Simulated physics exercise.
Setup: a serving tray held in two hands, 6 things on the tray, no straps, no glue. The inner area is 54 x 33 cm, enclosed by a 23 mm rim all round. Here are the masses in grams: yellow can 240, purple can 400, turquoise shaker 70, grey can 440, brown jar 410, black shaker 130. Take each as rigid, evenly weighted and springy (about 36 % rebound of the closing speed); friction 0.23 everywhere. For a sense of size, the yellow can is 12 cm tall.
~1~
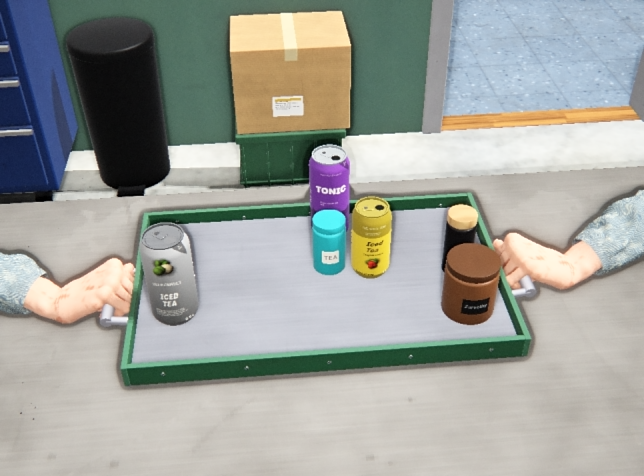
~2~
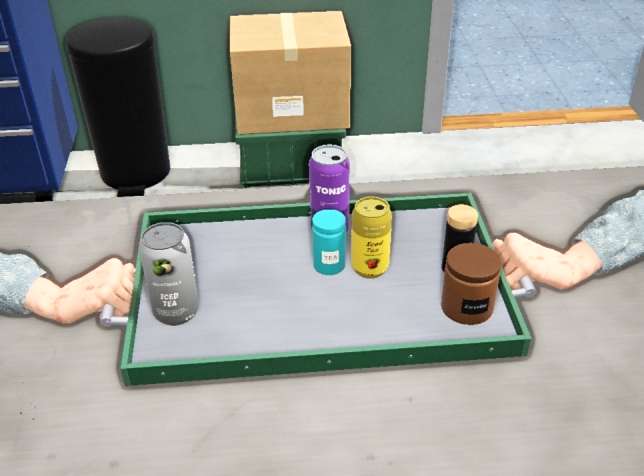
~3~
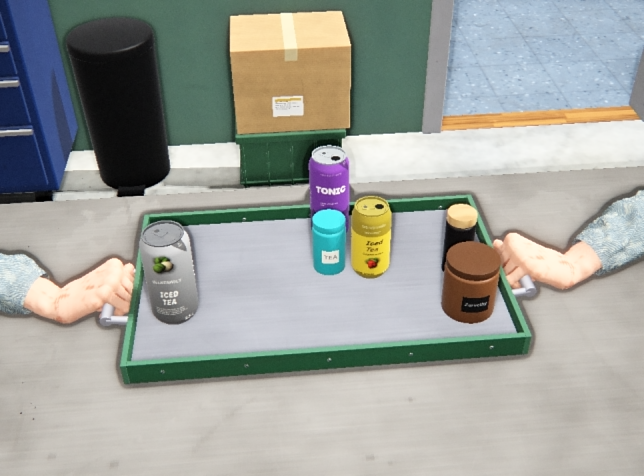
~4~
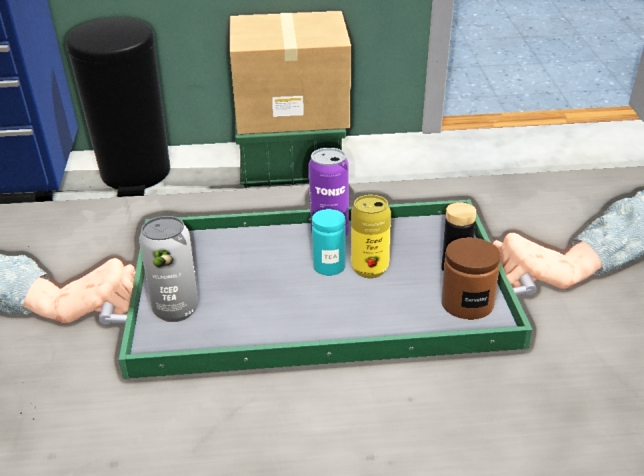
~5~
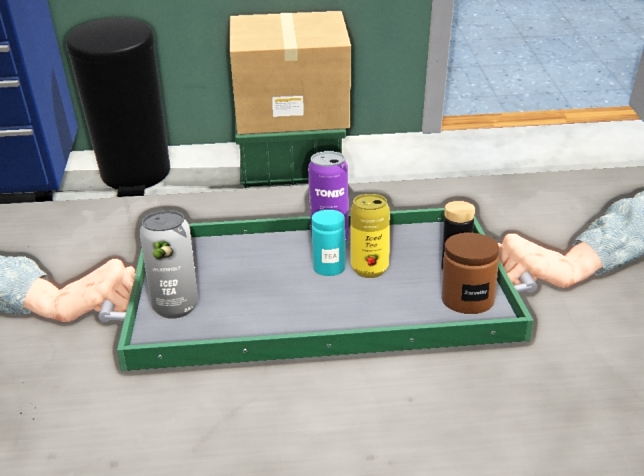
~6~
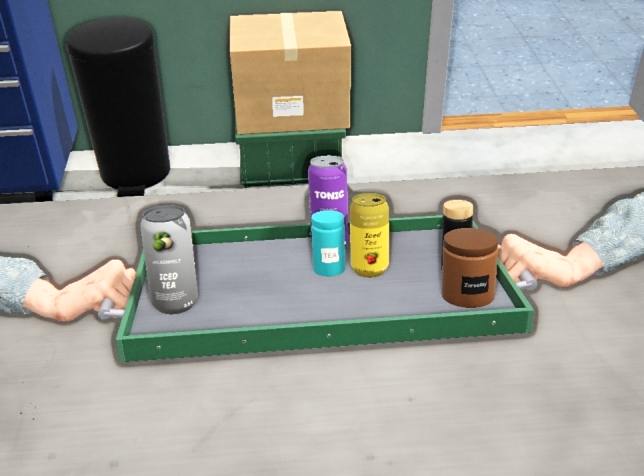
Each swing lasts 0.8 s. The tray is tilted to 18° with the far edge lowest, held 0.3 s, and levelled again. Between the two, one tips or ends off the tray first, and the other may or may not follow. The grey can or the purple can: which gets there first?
The former one of the two.
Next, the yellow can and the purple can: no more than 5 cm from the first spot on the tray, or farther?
Here the yellow can moves off, and the purple can is left in place.
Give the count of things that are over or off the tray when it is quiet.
Tally: 1.
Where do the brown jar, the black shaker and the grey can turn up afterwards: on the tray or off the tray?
Well, the brown jar does not come off, the black shaker does not come off, and the grey can does come off.
Then, 0.40 s on from there, tilt 18°, far edge down; grey can moved 8 cm near (175, 239); yellow can moved 7 cm; black shaker moved 7 cm.
Then, 0.80 s on from there, tilt 14°, far edge down; grey can now off the tray; brown jar moved 16 cm; yellow can 4° off its base.
In the end, off the tray, grey can; not toppled but over 5 cm from the start, yellow can, brown jar and black shaker; the other 2 under 5 cm from the start. At the end, from the last picture's camera, grey can near (196, 224), purple can near (328, 189). Grey can went 0.76 s after the last picture; purple can was never lost.
